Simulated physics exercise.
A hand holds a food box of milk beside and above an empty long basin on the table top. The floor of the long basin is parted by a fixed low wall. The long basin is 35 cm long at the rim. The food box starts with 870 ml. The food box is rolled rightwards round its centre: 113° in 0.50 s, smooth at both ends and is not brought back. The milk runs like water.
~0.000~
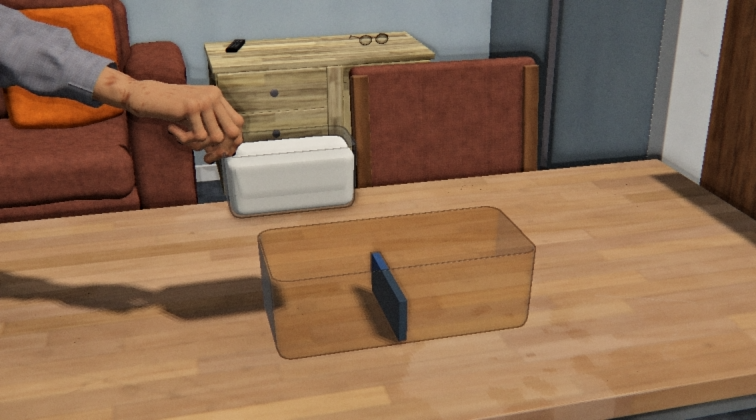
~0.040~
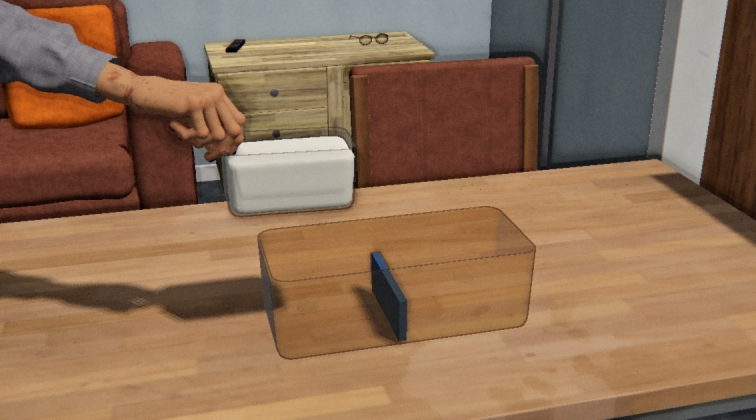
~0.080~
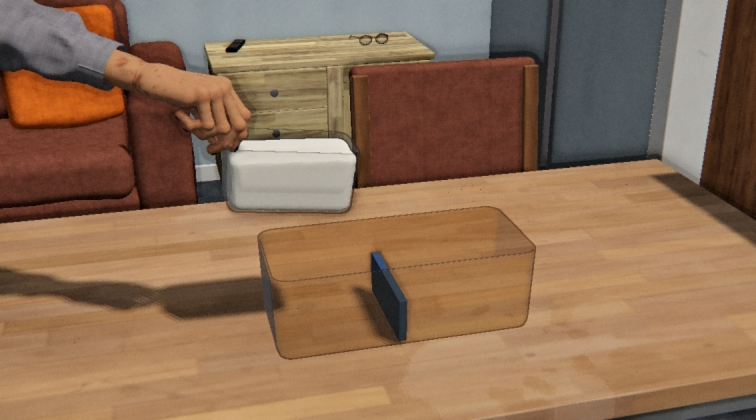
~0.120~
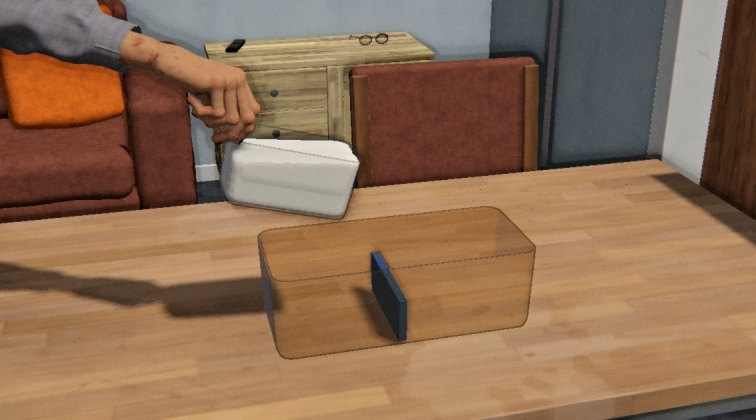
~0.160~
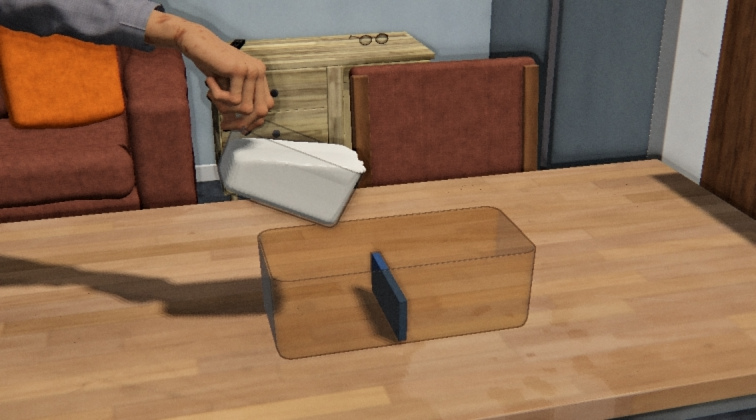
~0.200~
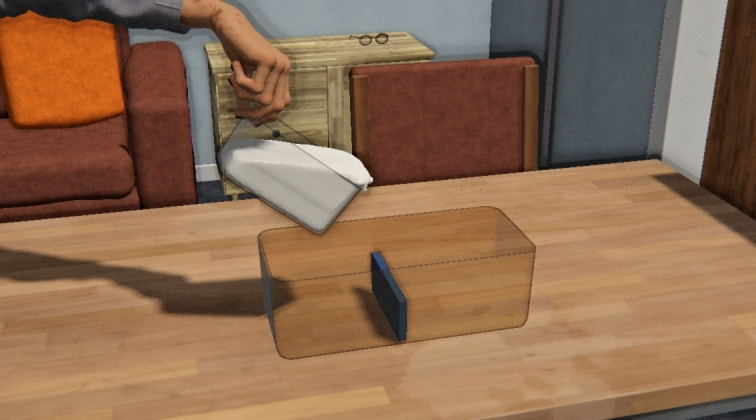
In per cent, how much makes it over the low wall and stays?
About 29 per cent.
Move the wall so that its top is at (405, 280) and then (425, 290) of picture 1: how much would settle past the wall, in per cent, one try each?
First 15, then 35 per cent.
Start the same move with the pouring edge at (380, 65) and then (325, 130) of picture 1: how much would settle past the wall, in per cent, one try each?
First 80, then 10 per cent.
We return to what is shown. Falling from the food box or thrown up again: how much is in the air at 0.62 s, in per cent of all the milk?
Near 10 in a hundred.
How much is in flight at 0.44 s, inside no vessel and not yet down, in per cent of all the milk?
Some 22 per cent.
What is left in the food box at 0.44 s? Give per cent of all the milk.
About 14 per cent.
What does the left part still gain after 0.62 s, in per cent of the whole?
Near 6 in a hundred.
Then, 0.44 s in, the tilt is 109° and 13 per cent is still to pour, 38 is left of the wall and 27 right of it.
Then, 0.62 s in, the tilt is 113° and 2 per cent is still to pour, 59 is left of the wall and 28 right of it.
Then, 0.80 s in, the tilt is 113° and 0 per cent is still to pour, 63 is left of the wall and 28 right of it.
Then, 1.00 s in, the tilt is 113° and 0 per cent is still to pour, 65 is left of the wall and 29 right of it.
Finally, 65 per cent lies left of the wall, 29 right of it and 6 outside.
